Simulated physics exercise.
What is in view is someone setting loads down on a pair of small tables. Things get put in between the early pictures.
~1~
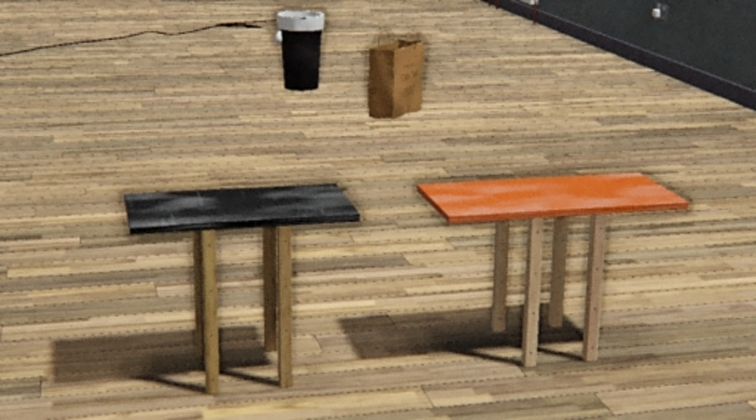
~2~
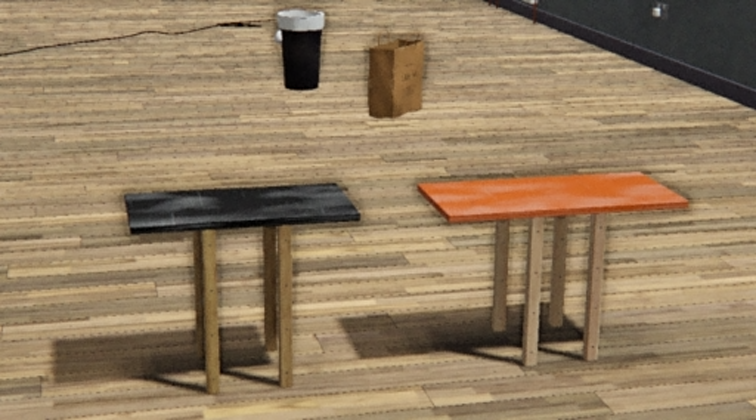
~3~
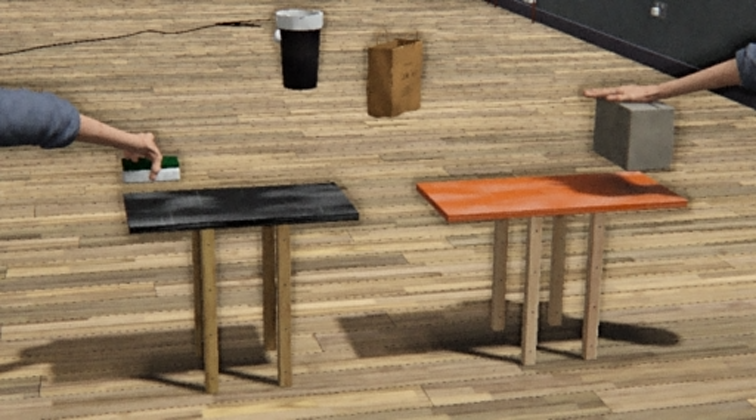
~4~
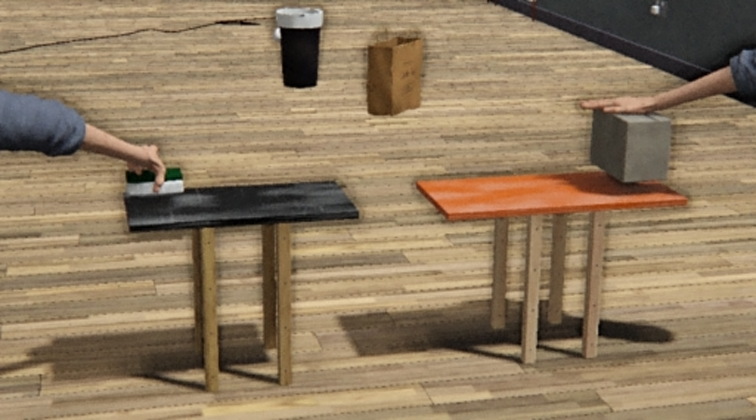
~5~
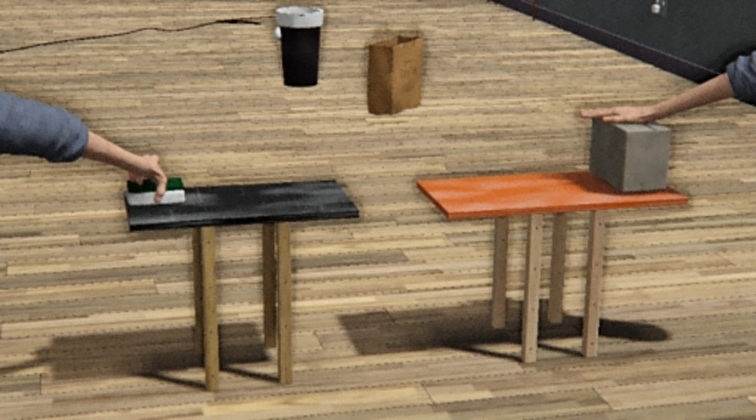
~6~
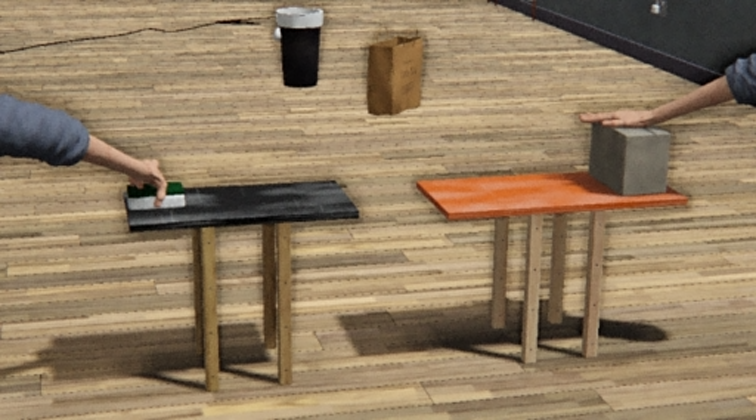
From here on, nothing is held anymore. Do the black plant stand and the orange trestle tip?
As it turns out, the black plant stand stays upright; the orange trestle topples.
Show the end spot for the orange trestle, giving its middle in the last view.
It comes to rest at about (691, 230) in the last picture.
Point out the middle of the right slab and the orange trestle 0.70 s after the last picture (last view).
The first sits near (743, 253) and the second near (677, 215).
Then, 0.52 s later than the last frame, black plant stand at rest near (239, 205); orange trestle tilted by 22° near (606, 187).
Then, 0.70 s later than the last frame, black plant stand at rest near (239, 205); orange trestle tilted by 53° near (677, 215).
Then, 0.90 s later than the last frame, black plant stand at rest near (239, 205); orange trestle tilted by 68° near (703, 224).
When it is over, the black plant stand stays flat on its feet, near (239, 205); the orange trestle tips up, near (691, 231).
